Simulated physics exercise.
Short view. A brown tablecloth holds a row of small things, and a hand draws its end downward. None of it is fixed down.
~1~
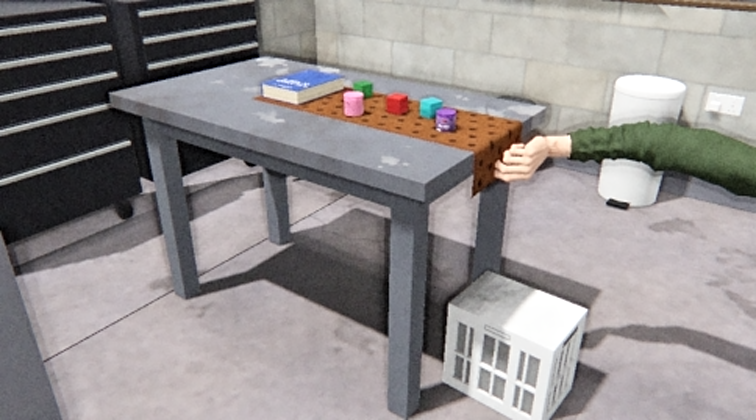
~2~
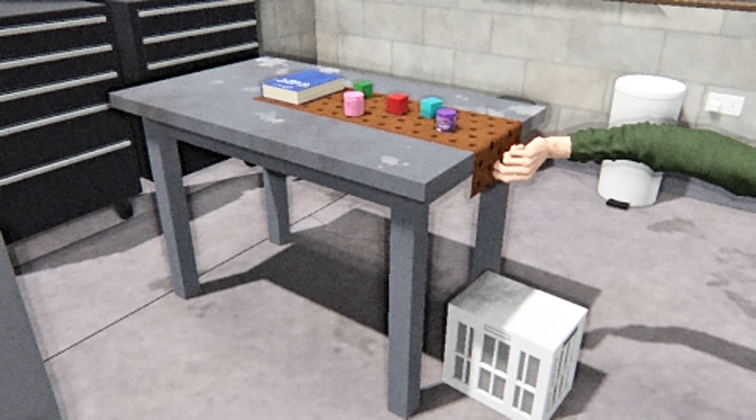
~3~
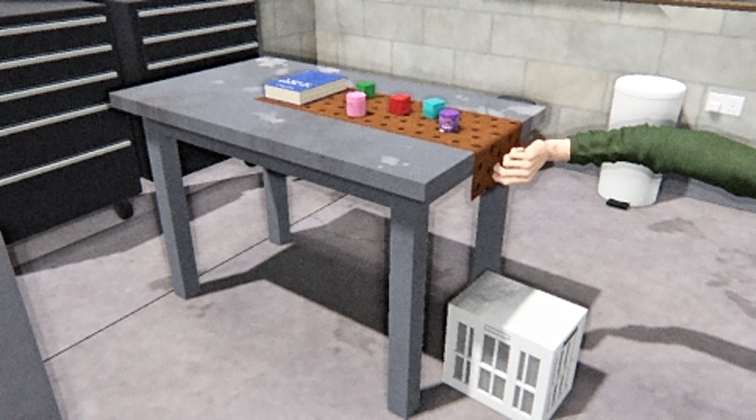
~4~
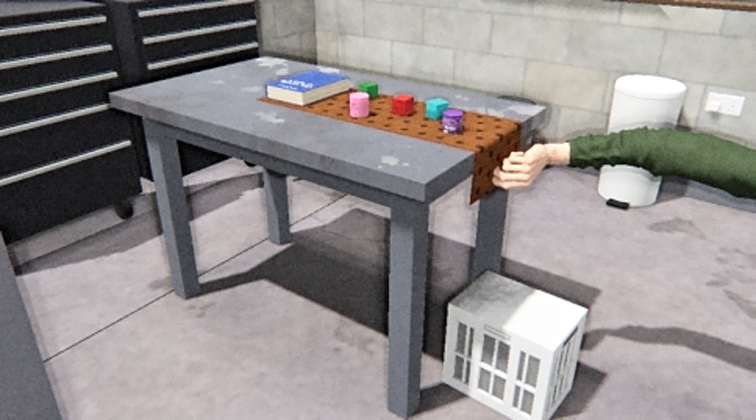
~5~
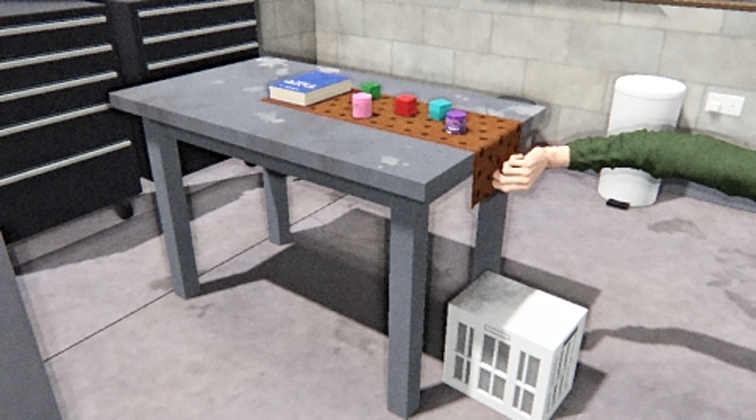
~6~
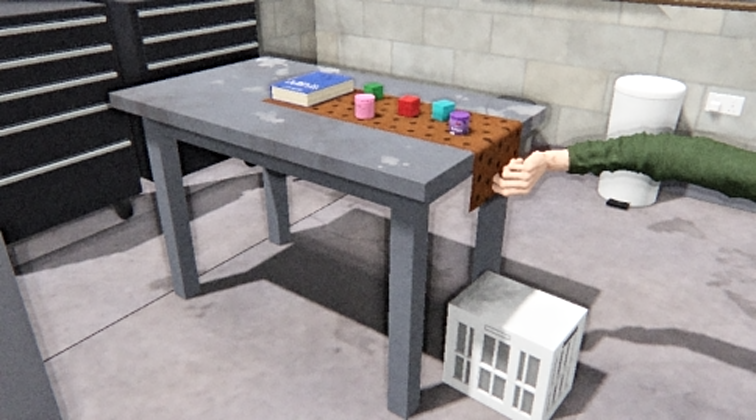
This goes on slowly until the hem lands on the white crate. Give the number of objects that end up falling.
Three items fall.
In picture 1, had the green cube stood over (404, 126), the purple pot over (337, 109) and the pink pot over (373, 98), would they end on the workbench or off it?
Here's what happens: The green cube leaves its perch, the purple pot remains aboard, the pink pot remains aboard.
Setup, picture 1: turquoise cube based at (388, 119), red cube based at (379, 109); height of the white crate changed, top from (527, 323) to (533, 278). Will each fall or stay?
Well, the turquoise cube is safe, and the red cube is safe.
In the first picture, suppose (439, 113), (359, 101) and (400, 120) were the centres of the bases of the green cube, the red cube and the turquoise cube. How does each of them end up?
Record - green cube lost; red cube retained; turquoise cube lost.
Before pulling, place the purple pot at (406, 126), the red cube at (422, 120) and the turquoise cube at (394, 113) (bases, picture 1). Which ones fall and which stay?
The purple pot is off the top, the red cube is off the top and the turquoise cube is off the top.
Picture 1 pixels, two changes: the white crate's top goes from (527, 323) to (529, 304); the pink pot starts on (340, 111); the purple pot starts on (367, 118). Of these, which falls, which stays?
The pink pot stays put; the purple pot stays put.
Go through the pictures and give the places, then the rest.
Hem (471, 199); purple pot (446, 111); turquoise cube (432, 101); red cube (397, 96); pink pot (354, 94); green cube (363, 83); top of the crate (527, 323), in the first frame.
Hem (470, 199); purple pot (446, 111), in the second frame.
Hem (471, 202); turquoise cube (434, 101), in the third frame.
Hem (469, 206); red cube (403, 97); top of the crate (527, 323), in the fourth frame.
Hem (472, 210); pink pot (362, 96), in the fifth frame.
Hem (469, 213); purple pot (460, 114); turquoise cube (444, 103); red cube (409, 98); pink pot (365, 97); green cube (373, 85), in the sixth frame.
Early on, hem near (492, 227); all still up.
Midway, hem near (490, 264); purple pot and turquoise cube gone.
Finally, hem on the crate; purple pot, turquoise cube and red cube gone. Over the edge go three.
